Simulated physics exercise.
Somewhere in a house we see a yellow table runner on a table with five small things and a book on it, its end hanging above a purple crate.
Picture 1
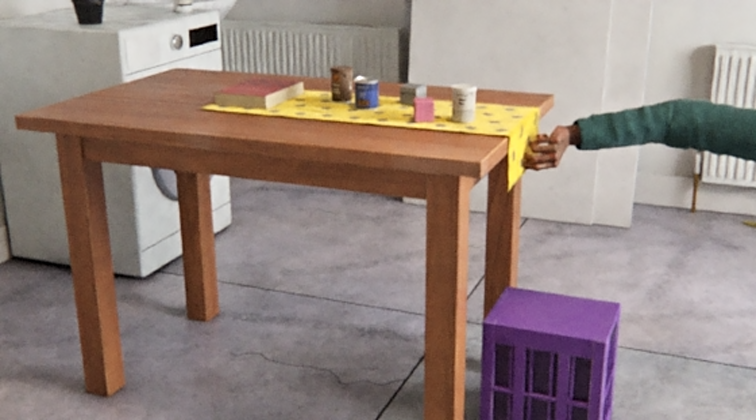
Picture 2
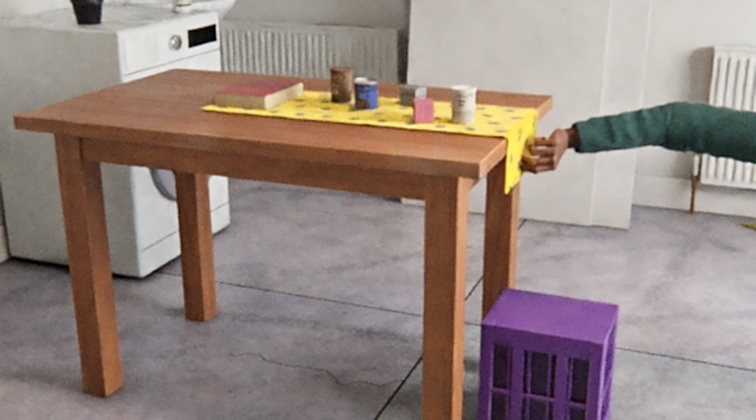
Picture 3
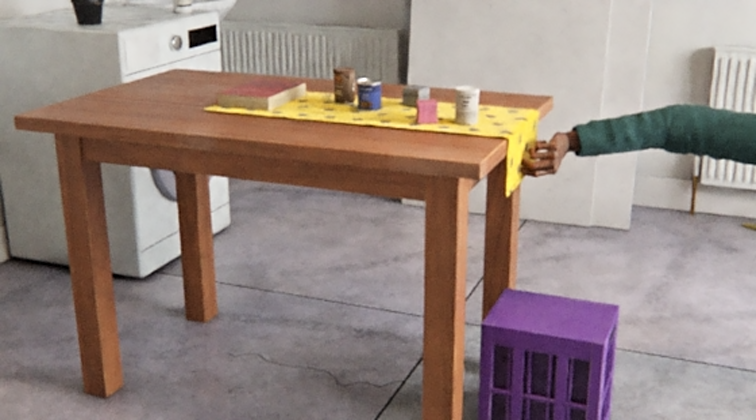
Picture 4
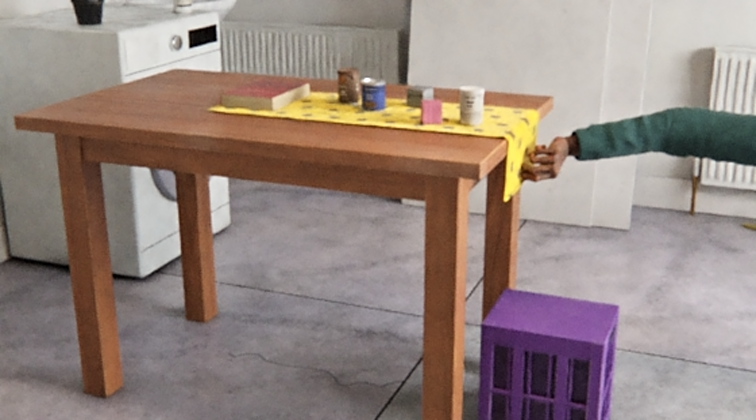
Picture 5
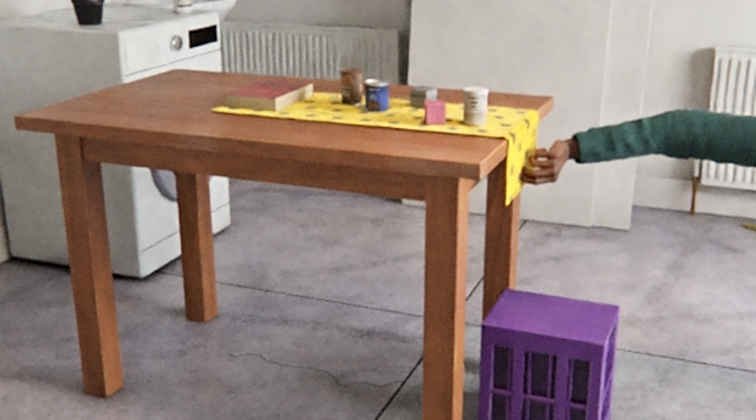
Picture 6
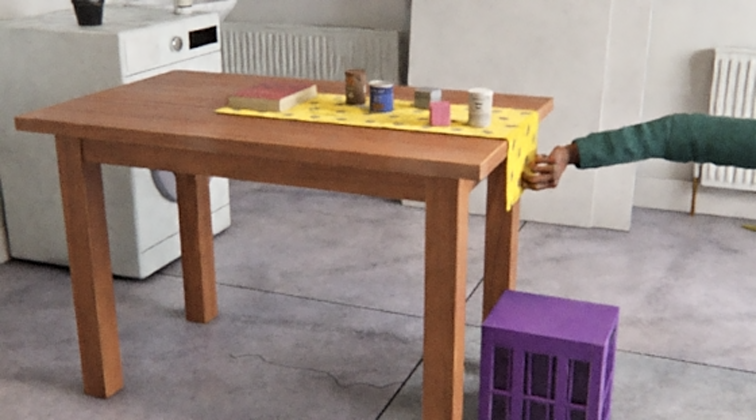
A hand slowly pulls a yellow table runner slightly rightward, carrying the small things along.
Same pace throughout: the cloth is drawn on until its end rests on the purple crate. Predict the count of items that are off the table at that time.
The drop will claim three items.
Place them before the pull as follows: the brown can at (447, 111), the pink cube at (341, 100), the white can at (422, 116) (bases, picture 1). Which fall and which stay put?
Looking at each one, the brown can drops away, the pink cube remains in position and the white can drops away.
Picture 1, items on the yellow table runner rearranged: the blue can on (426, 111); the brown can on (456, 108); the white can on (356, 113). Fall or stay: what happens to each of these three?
Outcome: Blue can is gone; brown can is gone; white can keeps its perch.
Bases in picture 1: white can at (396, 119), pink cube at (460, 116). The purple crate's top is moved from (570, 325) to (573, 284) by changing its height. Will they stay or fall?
So the white can stays there, and the pink cube leaves.
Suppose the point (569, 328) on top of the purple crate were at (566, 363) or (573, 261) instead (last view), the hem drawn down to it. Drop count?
Counts: 4 / 1.
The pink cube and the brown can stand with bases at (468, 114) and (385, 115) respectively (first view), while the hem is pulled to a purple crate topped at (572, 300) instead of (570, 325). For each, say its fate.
Outcome: Pink cube is gone; brown can keeps its perch.
A little later, hem near (521, 237); all still up.
Next, hem near (521, 284); white can and pink cube gone.
Later still, hem on the crate; white can, pink cube and grey cube gone.
When it is over, hem on the crate; white can, pink cube and grey cube gone. The count of fallen things is three.
